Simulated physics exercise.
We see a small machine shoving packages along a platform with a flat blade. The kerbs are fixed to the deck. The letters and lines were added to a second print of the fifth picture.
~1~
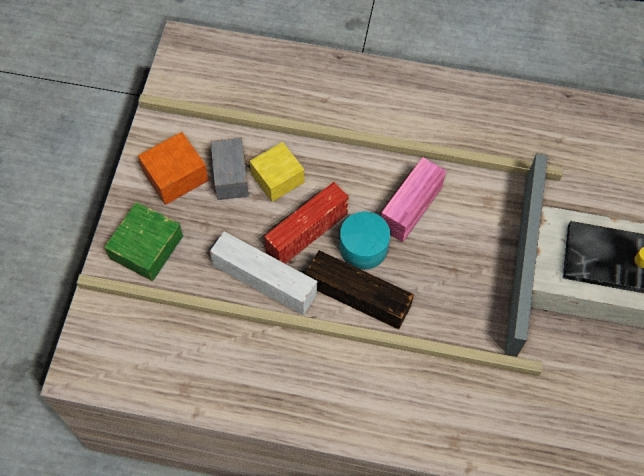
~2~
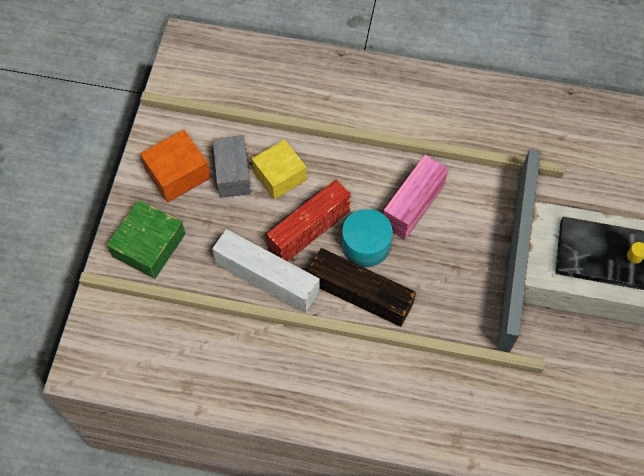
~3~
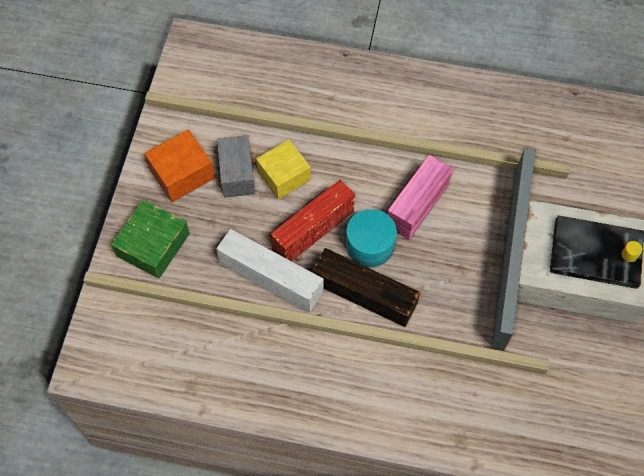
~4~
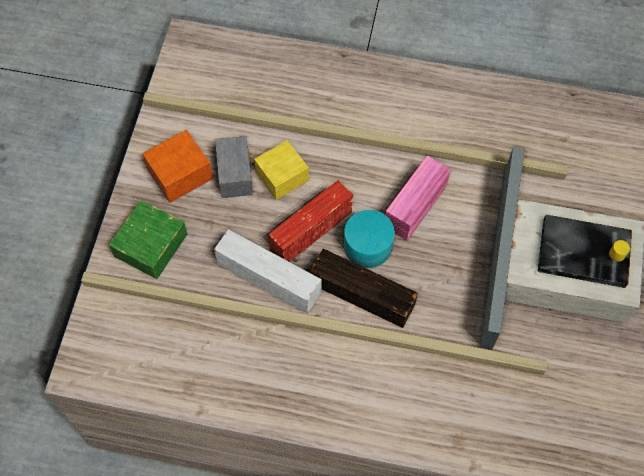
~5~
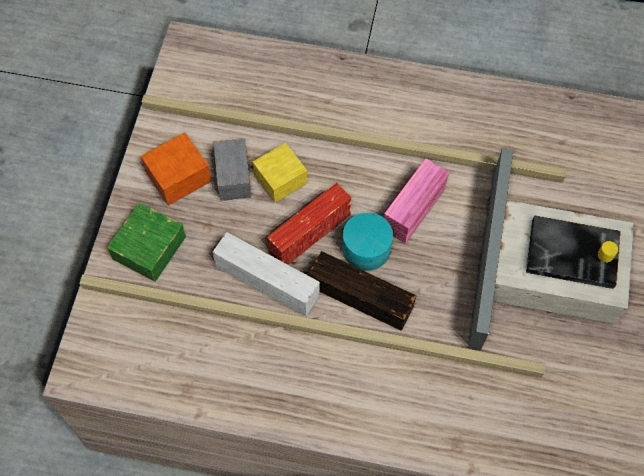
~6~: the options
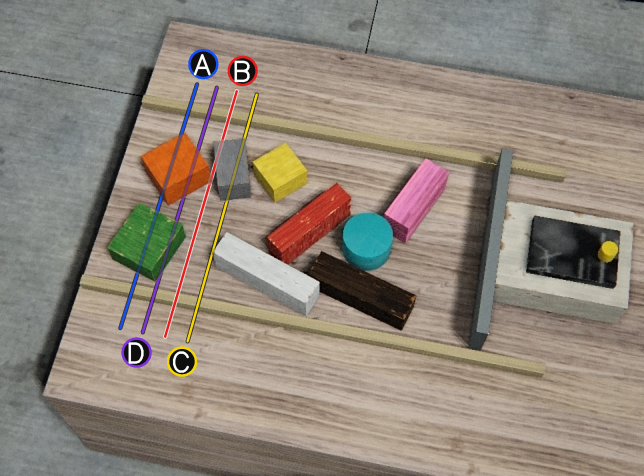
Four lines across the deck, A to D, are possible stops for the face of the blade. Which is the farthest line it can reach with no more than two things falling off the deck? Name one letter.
The farthest such stop is B.
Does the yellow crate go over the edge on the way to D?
No.
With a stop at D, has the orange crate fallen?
By then, yes.
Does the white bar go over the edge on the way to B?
No.
On the marked copy, A at (161, 198); B at (203, 206); C at (224, 210); D at (182, 202).
Taking B. A third of the way, robot (459, 230); black bar (317, 277); pink stick (374, 191).
Two thirds of the way, robot (352, 210); green crate (121, 238); orange crate (157, 164).
When it is over, robot (271, 196); orange crate over the edge; green crate over the edge; two fallen.
As for the rest, A drops six; C is within the limit but short; D drops four.
